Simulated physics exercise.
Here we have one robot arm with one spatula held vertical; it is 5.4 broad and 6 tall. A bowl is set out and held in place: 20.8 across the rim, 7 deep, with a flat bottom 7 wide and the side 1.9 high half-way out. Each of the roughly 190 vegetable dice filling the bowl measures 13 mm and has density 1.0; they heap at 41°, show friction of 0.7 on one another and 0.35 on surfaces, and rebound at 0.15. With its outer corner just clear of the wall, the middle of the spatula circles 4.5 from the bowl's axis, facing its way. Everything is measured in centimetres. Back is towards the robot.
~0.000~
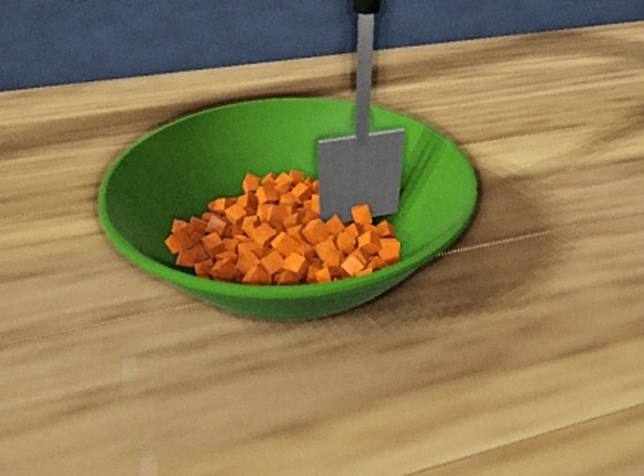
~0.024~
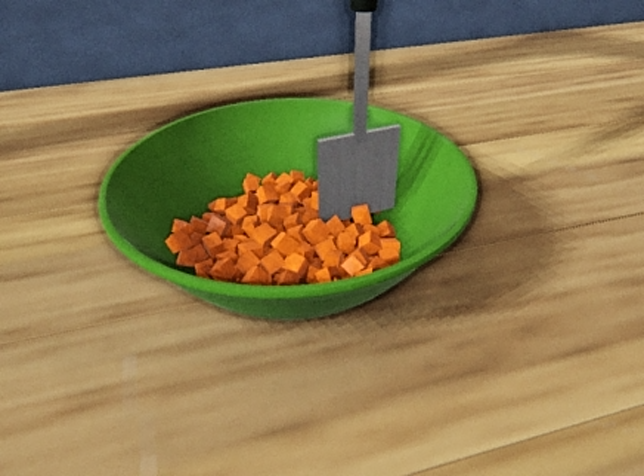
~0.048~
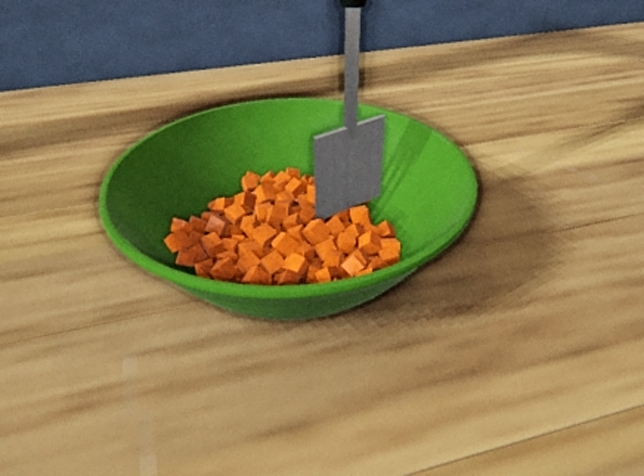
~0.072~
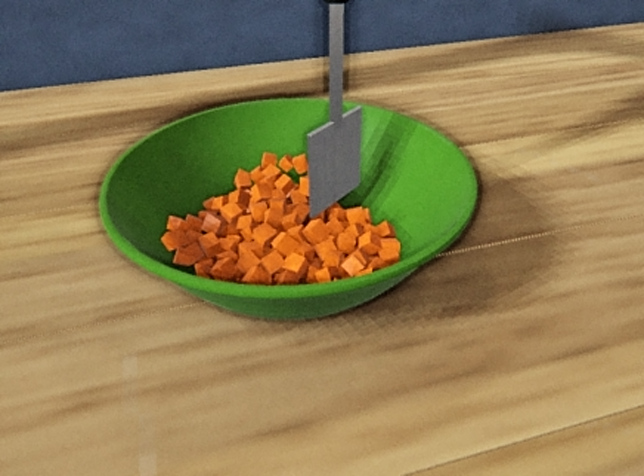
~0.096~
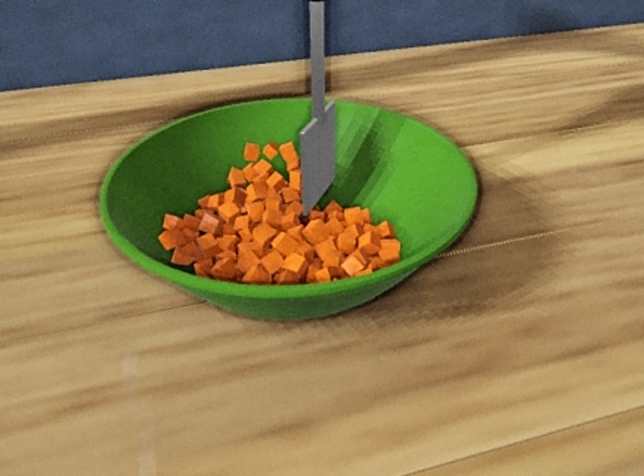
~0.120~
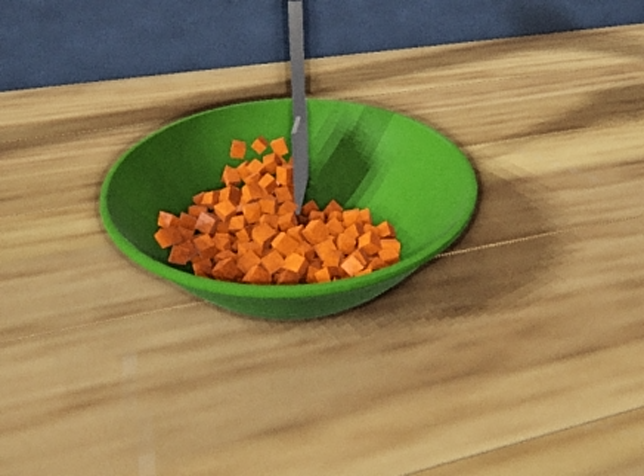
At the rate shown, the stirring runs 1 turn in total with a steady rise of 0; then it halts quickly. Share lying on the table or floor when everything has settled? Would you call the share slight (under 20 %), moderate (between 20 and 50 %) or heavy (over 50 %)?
I would call it slight.
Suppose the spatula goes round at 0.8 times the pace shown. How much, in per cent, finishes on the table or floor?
Estimated share: Near 5 per cent.
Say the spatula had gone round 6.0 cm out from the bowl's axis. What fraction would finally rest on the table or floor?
It would be near 0 per cent.
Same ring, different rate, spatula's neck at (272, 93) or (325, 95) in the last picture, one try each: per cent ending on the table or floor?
Roughly 20 per cent on the first try and 0 per cent on the second.
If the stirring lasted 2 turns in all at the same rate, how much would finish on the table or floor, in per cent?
Roughly 30 per cent.
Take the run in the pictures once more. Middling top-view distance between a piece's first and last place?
Somewhere around 9 centimetres.
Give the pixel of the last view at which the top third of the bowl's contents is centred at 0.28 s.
I'd put its middle near (203, 248).
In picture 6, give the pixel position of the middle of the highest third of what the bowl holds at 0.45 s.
Centre estimate: (403, 226).
By 0.28 s, 180° round, highest piece 8 above the table; 189 in the bowl.
By 0.45 s, 291° round, highest piece 9 above the table; 183 in the bowl, 2 on the table or floor, 4 in flight or on the tool.
By 0.73 s, 0° round, highest piece 7 above the table; 167 in the bowl, 22 on the table or floor.
By 1.43 s, 0° round, highest piece 7 above the table; 167 in the bowl, 22 on the table or floor.
Final count, 167 in the bowl, 22 on the table or floor. That is 12 % on the table or floor.
